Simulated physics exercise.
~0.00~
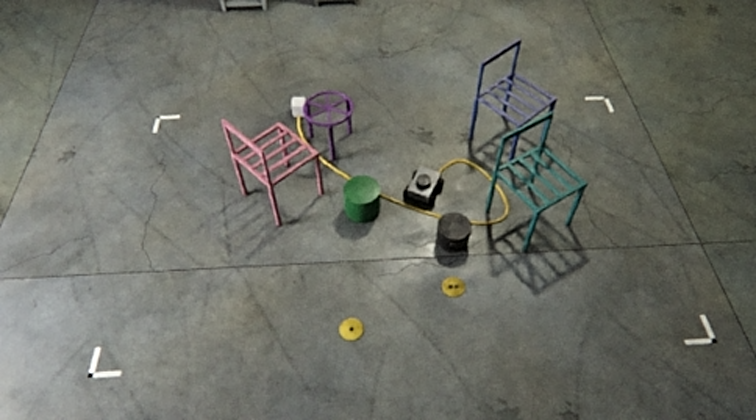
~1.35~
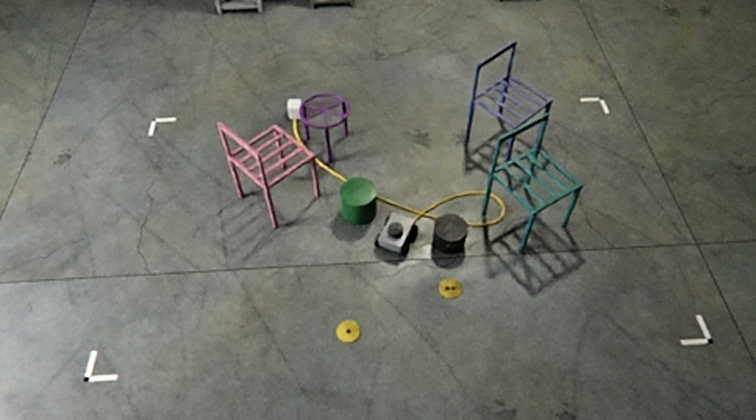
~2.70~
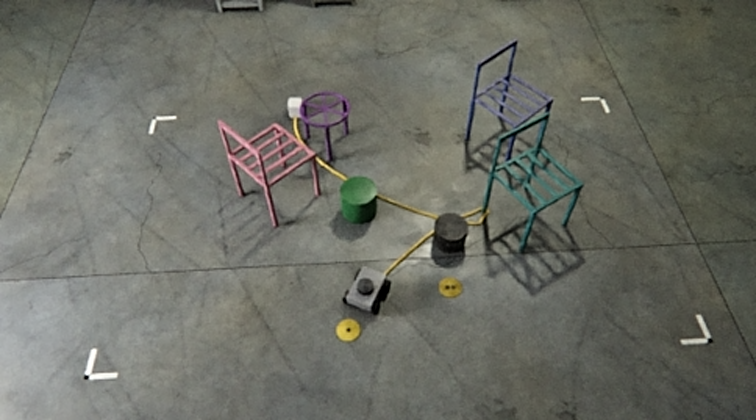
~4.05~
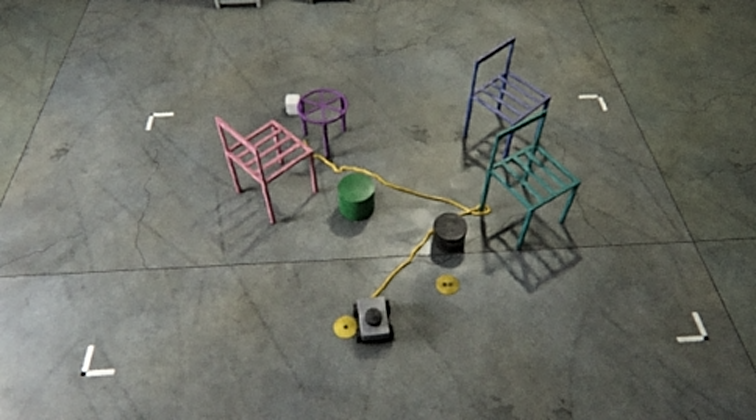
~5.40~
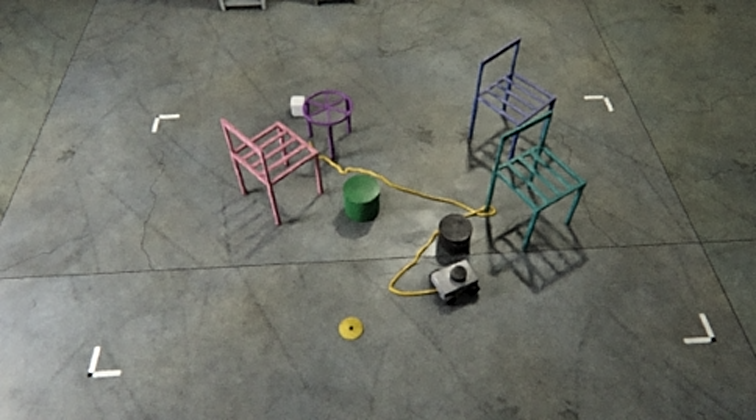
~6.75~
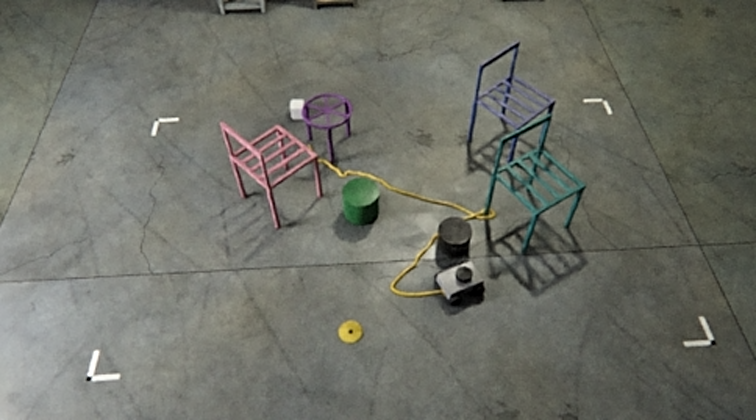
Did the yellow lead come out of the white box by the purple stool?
Yes, it came out as the cart pulled away, and its loose end was left lying by the pink chair.
